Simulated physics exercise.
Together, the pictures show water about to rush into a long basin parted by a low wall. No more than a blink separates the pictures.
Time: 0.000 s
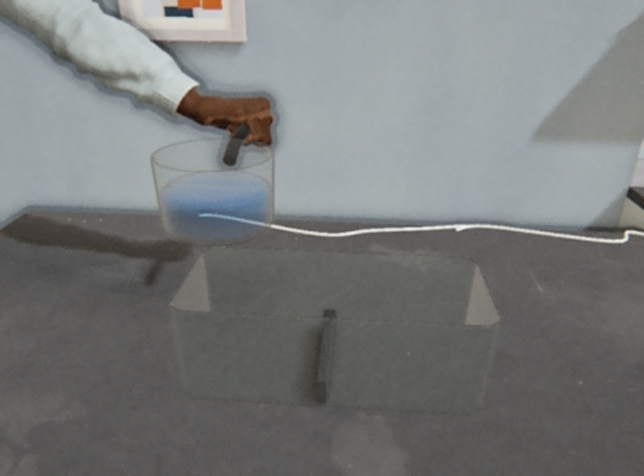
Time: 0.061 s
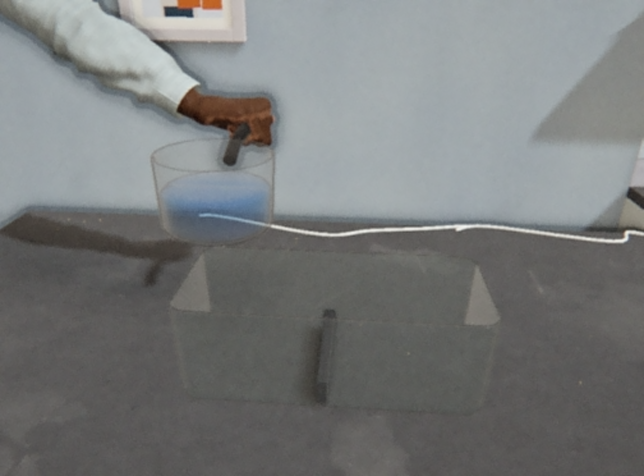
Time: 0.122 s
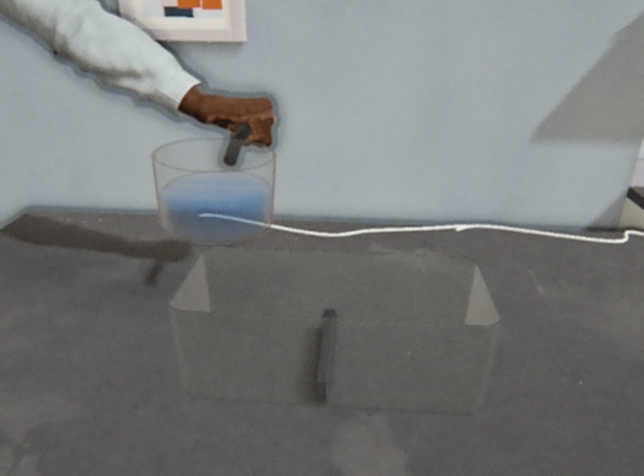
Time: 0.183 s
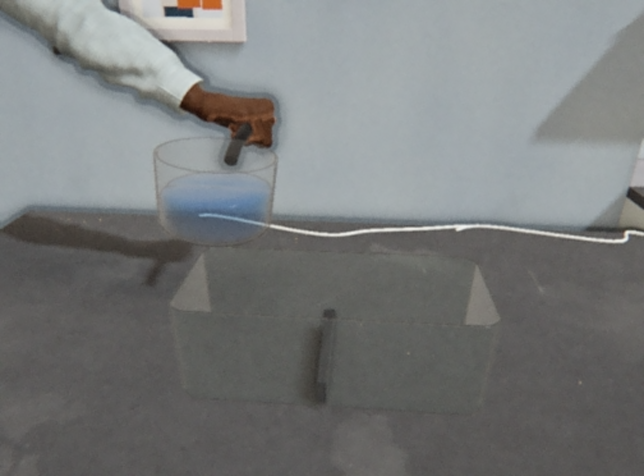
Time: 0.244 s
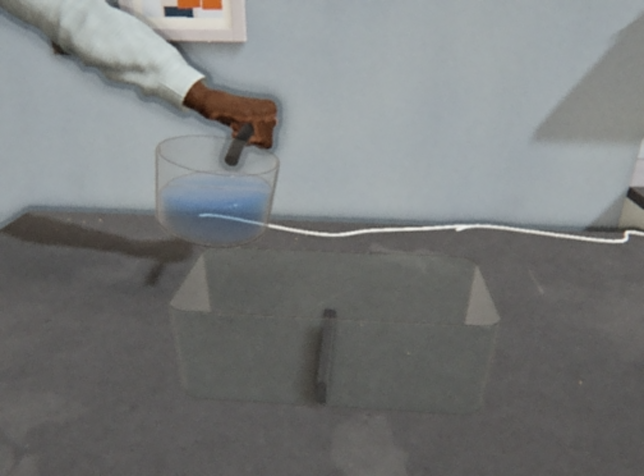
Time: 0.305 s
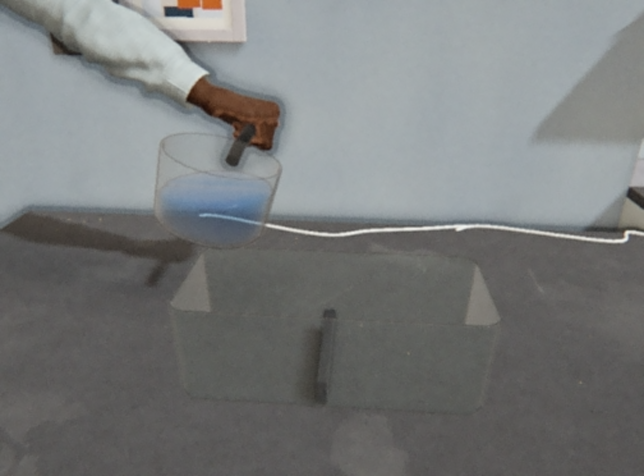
A brown hand in a pale sleeve reaches in from the upper left, holding a clear round container of blue water by a dark handle, seen from the front and slightly above. Below it, a long clear basin with a low dark divider sits on a grey surface, with a white cord and a framed picture behind. The hand slowly tilts the container slightly rightward while the view stays still.
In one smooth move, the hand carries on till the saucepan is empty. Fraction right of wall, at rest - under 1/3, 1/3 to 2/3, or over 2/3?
1/3 to 2/3.
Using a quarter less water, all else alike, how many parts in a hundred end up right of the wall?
It should come out close to 25 per cent.
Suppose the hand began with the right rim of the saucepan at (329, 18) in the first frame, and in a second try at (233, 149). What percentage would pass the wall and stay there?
About 90 % the first time, about 5 % the second.
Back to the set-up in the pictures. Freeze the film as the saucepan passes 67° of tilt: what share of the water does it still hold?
Near 80 per cent.
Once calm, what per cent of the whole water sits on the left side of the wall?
Close to 55 in a hundred.
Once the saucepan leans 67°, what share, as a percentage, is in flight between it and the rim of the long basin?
It works out to about 20 percent.
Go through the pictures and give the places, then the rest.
Tilt 0°; pouring edge (273, 157); surface from (165, 184) to (271, 188); the long basin's rim runs from (187, 276) to (488, 290); the wall's top is at (326, 344), in the first frame.
Tilt 1°; pouring edge (273, 158); surface from (164, 183) to (272, 187), in the second frame.
Tilt 2°; pouring edge (274, 160); surface from (164, 183) to (272, 187), in the third frame.
Tilt 5°; pouring edge (276, 163); surface from (165, 184) to (272, 188), in the fourth frame.
Tilt 9°; pouring edge (278, 167); surface from (164, 184) to (272, 189), in the fifth frame.
Tilt 15°; pouring edge (280, 173); surface from (163, 183) to (273, 188), in the sixth frame.
A moment on, the saucepan is tipped part way and 78 per cent is still to pour, 3 is left of the wall and 0 right of it.
Next, the saucepan is tipped on its side and 21 per cent is still to pour, 27 is left of the wall and 40 right of it.
Then the saucepan is tipped right over and 1 per cent is still to pour, 54 is left of the wall and 43 right of it.
Later the saucepan is tipped right over and 0 per cent is still to pour, 56 is left of the wall and 44 right of it.
In the end 56 per cent lies left of the wall, 44 right of it and 0 outside.
